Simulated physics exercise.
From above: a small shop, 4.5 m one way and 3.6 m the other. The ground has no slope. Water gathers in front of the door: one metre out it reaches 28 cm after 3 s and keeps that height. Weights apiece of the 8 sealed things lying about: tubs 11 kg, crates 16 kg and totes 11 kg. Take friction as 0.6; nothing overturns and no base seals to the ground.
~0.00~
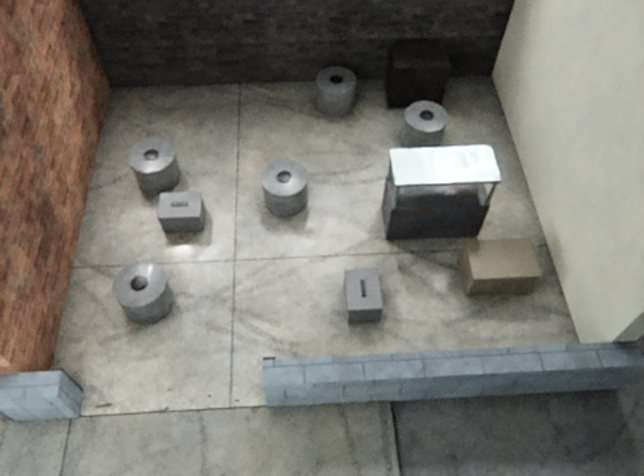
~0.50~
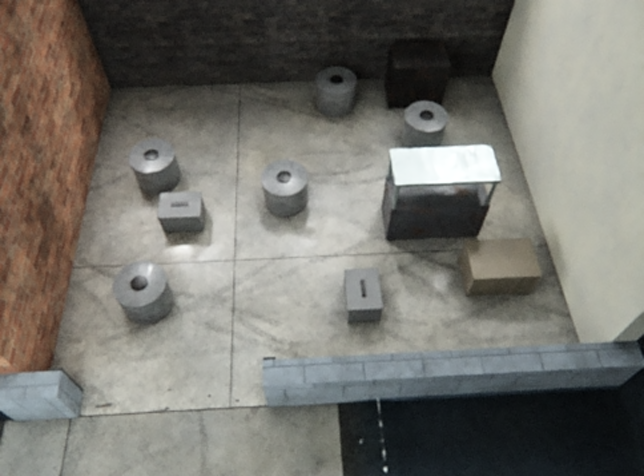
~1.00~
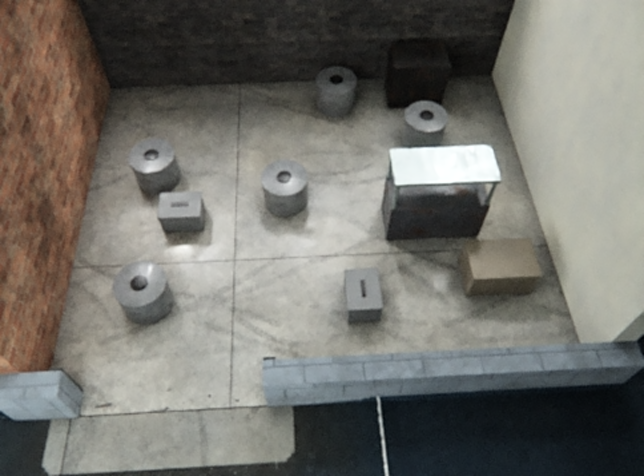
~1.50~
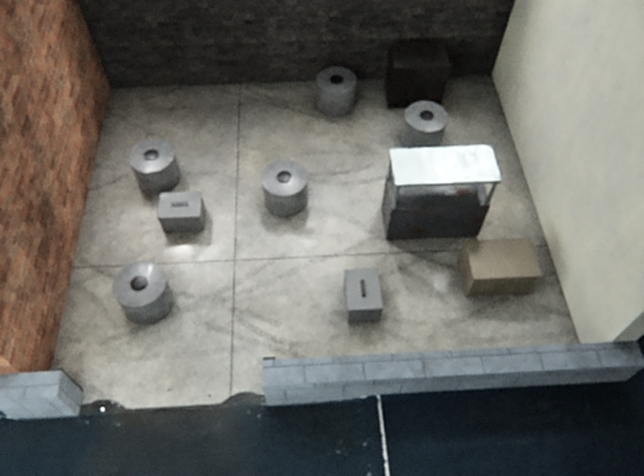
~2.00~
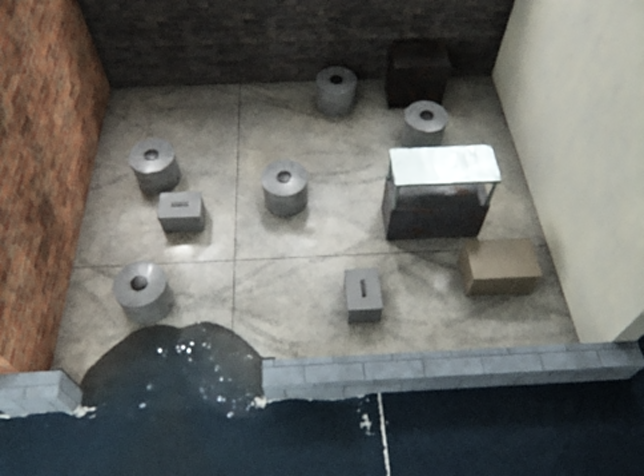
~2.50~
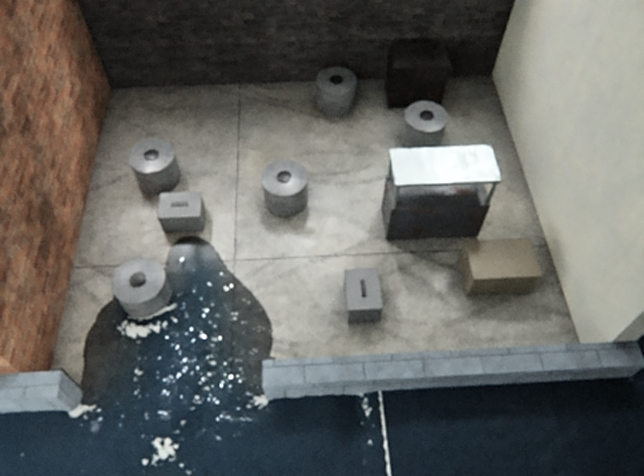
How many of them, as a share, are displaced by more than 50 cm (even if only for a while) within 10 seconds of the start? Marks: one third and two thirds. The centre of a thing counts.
It is two thirds or more.
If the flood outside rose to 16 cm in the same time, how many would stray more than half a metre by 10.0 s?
In that case 4 of them.
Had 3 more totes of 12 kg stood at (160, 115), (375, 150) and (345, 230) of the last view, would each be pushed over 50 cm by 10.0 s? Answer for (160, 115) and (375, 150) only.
In turn: More, over.
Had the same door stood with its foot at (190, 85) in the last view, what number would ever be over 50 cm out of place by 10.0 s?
In that case 7 of them.
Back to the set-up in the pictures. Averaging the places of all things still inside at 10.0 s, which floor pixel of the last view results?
At about (445, 234).
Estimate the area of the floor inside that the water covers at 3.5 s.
Some 5.5 m2.
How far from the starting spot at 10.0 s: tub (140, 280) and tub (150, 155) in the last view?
In turn: 300 cm, 300 cm.
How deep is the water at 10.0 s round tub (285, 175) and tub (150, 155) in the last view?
About 21 and 19 cm.
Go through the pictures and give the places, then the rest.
In the first picture, a tub at (139, 283) rests on the ground; a tub at (284, 177), on the bottom; 0.0 m2 under water; 0 of 8 have shifted.
In the second picture, a tub at (139, 283), on the bottom; a tub at (284, 177), on the bottom; water covers 0.0 m2; 0 of 8 have shifted.
In the third picture, a tub at (139, 283), on the bottom; a tub at (284, 177), on the bottom; water covers 0.0 m2; 0 of 8 have shifted.
In the fourth picture, a tub at (139, 283), on the bottom; a tub at (284, 177) rests on the ground; water covers 0.0 m2; 0 of 8 have shifted.
In the fifth picture, a tub at (139, 283), on the bottom; a tub at (284, 177), on the bottom; water covers 0.6 m2; 0 of 8 have shifted.
In the sixth picture, a tub at (138, 280), on the bottom, 4 cm from its start; a tub at (284, 177), on the bottom; water covers 1.4 m2; 0 of 8 have shifted.
After 3.5 s 1 of 8 are over 50 cm from their spots; 0 afloat.
After 4.5 s 4 of 8 are over 50 cm from their spots; 0 afloat.
After 7.0 s 6 of 8 are over 50 cm from their spots; 5 afloat.
After 10.0 s 7 of 8 are over 50 cm from their spots, and 7 have been at some point; 6 afloat.
